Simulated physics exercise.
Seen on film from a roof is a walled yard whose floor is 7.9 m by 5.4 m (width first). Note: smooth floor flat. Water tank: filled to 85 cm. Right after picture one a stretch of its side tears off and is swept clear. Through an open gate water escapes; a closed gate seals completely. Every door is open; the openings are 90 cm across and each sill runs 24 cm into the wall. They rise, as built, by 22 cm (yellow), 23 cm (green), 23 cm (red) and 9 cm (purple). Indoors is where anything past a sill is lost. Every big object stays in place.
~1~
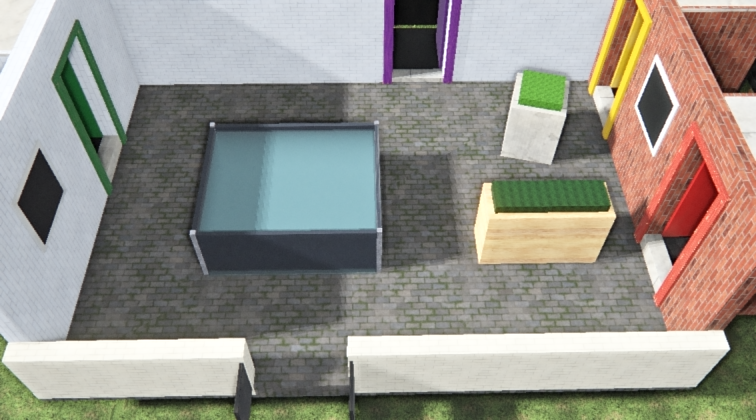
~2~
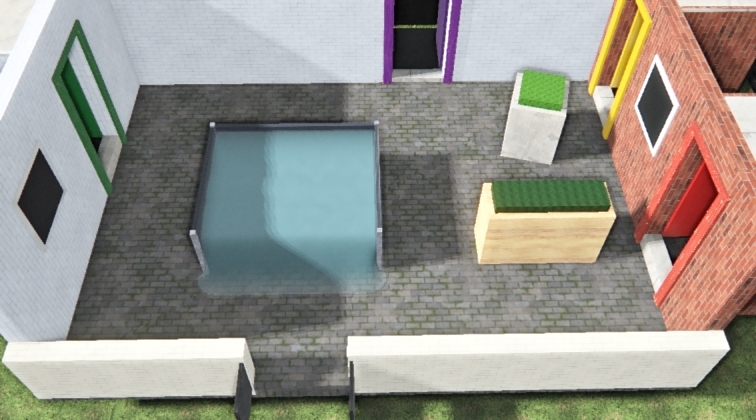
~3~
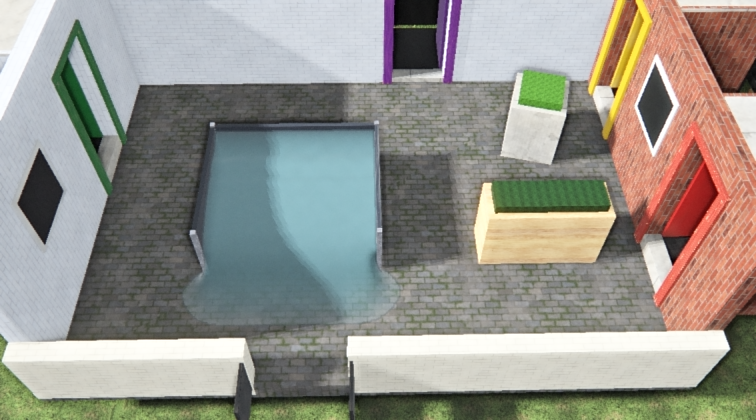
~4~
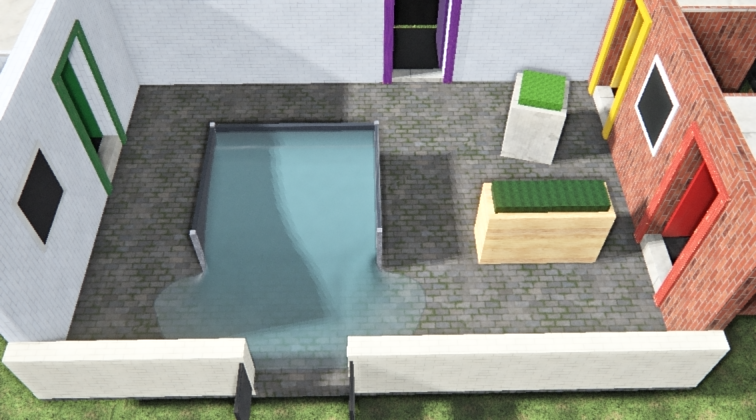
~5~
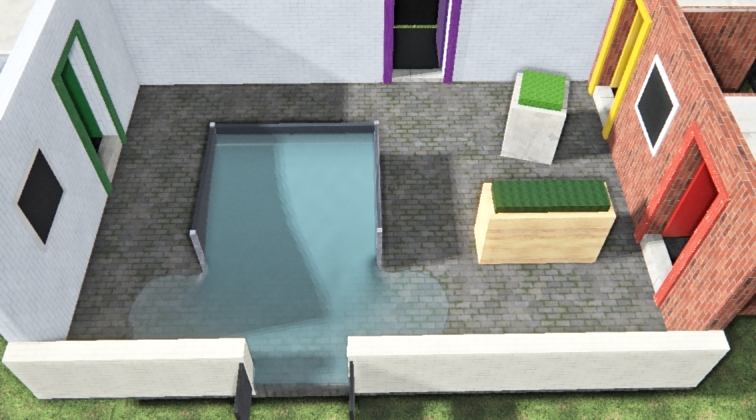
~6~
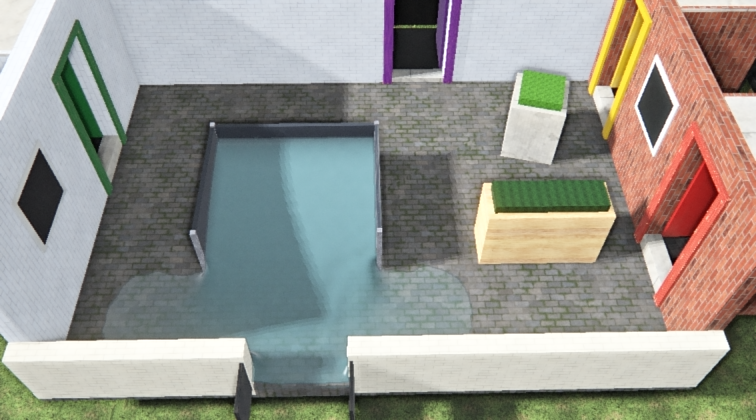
Water pours from the tank's open front side and spreads across the paved yard floor.
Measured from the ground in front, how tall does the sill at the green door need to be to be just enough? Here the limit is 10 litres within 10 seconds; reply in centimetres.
It needs to be about 5.5 cm tall.
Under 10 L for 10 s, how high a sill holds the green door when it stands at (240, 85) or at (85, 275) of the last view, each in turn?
Minimums: About 13.0 cm and 15 cm.
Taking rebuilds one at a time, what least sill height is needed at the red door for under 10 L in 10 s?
At red, roughly 16 cm.
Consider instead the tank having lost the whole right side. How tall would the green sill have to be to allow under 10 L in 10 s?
Some 12.0 cm.
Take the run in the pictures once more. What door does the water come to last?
Purple.
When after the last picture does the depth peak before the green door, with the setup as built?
Peak time: About 8.0 s.
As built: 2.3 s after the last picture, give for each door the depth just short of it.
Lab note, cm: Yellow 0; green 5; red 22; purple 0.
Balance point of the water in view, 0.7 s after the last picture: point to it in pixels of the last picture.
(289, 272), roughly.
Then, 0.7 s after the last picture water covers 20 % of the floor, deepest (52 cm) near (231, 356); it has not reached the green door.
Then, 2.3 s after the last picture water covers 50 % of the floor, deepest (30 cm) near (72, 372); 5 cm at the green door, 0 litres in over its 23 cm sill.
Then, 9.3 s after the last picture water covers 95 % of the floor, deepest (10 cm) near (408, 260); 6 cm at the green door, 0 litres in over its 23 cm sill.
At the green door as built, the water peaked near 9 cm, 7.9 s after the last picture.
With a sill of 5 cm, 12 litres would have come in within the 10 s; with 6.5 cm, 6 litres. So under 10 litres takes about 5.5 cm.
